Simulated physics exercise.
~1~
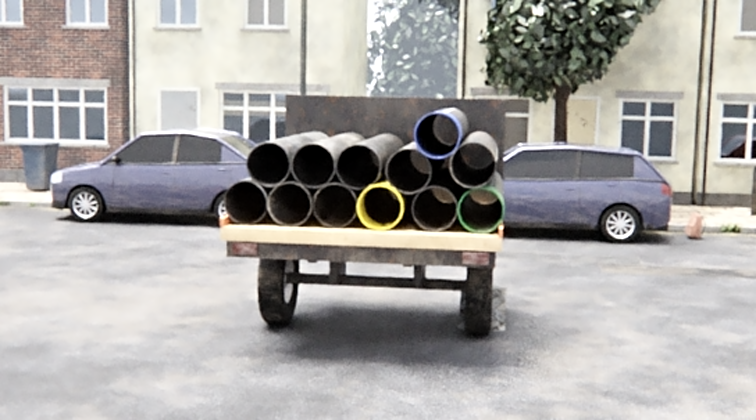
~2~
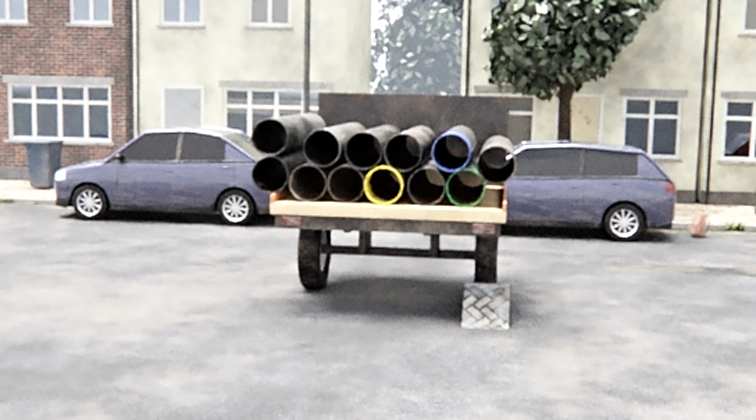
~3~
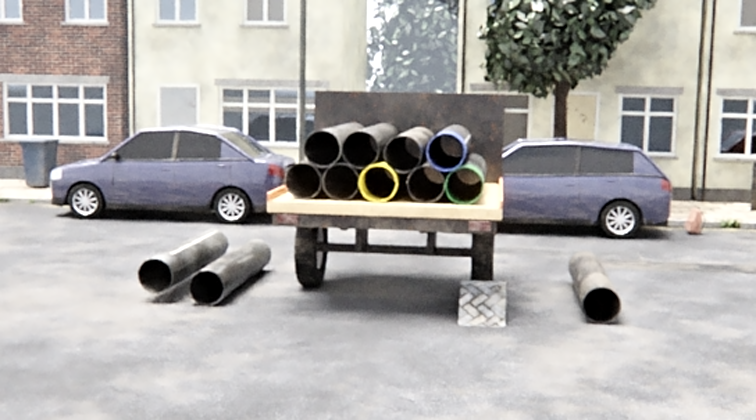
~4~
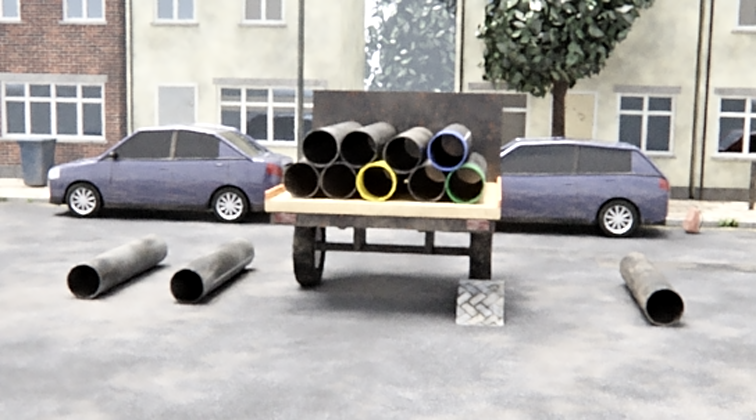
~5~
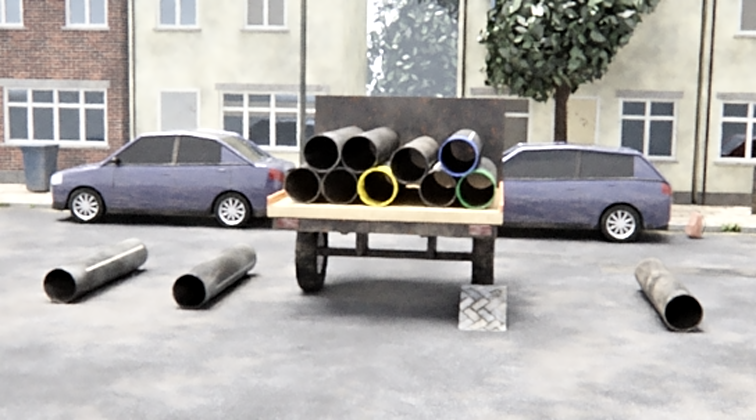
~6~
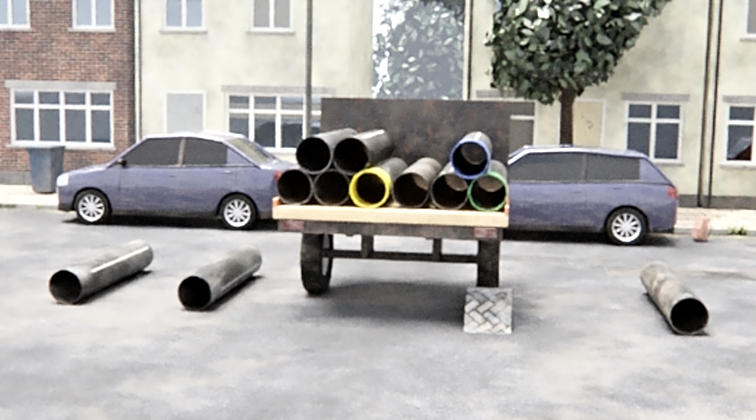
Flatbed trailer of loose pipes tilting over a hump, three dark ones dropping onto the road, the coloured ones staying aboard.
